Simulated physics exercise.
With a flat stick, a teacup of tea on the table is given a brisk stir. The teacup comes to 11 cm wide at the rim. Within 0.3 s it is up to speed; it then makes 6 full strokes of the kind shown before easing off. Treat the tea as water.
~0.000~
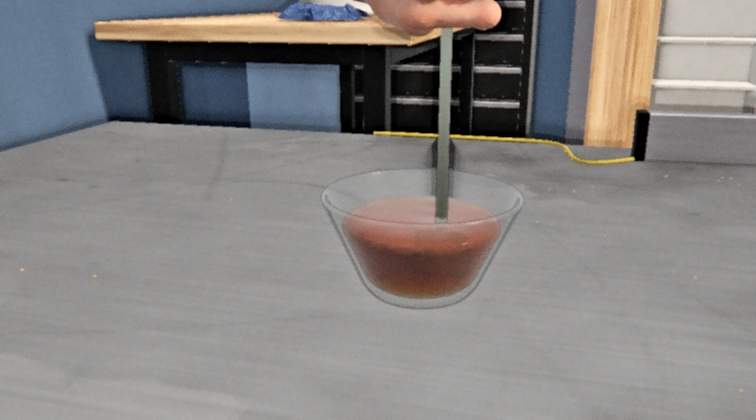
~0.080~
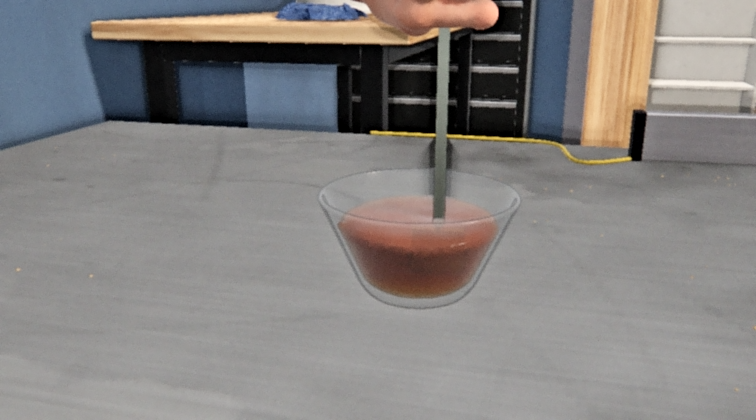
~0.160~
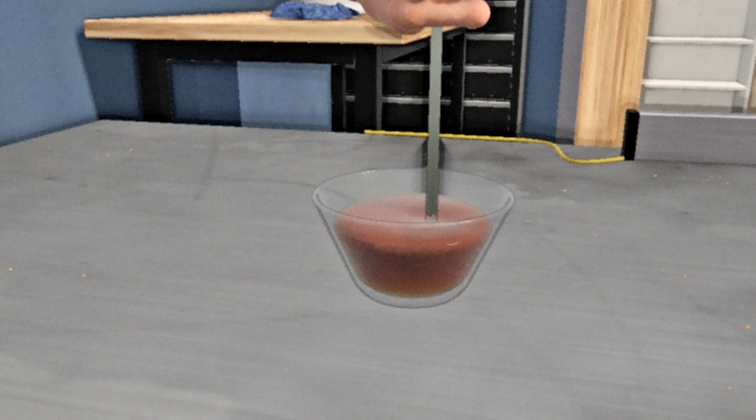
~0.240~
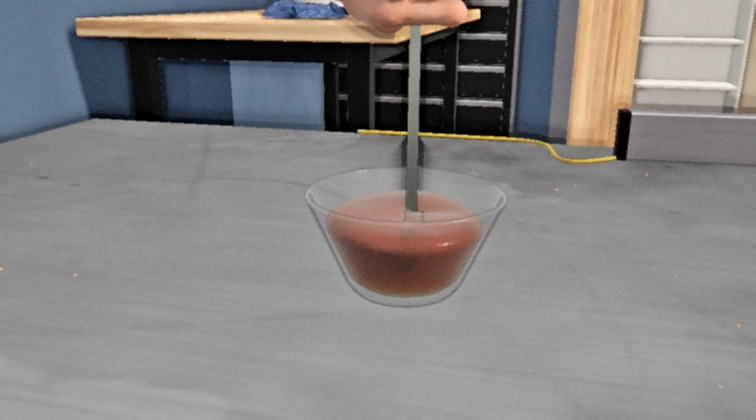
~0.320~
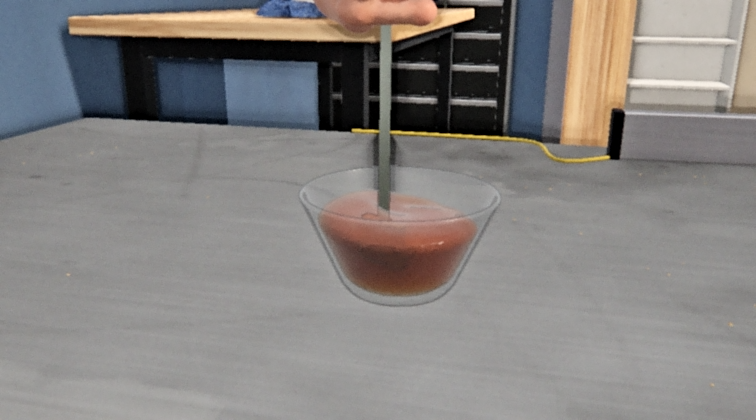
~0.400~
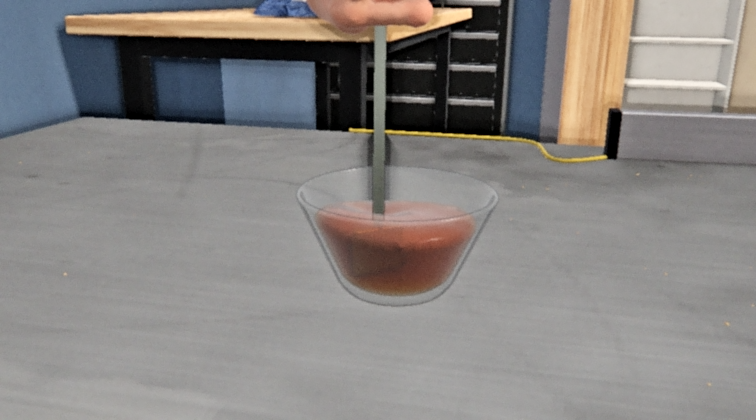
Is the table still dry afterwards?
Yes, it stays dry.
After 1.00 s 0 ml is over the rim.
After 1.60 s 0 ml is over the rim.
After 2.20 s 0 ml is over the rim.
After 2.80 s 0 ml is over the rim.
In the end 0 ml is over the rim.
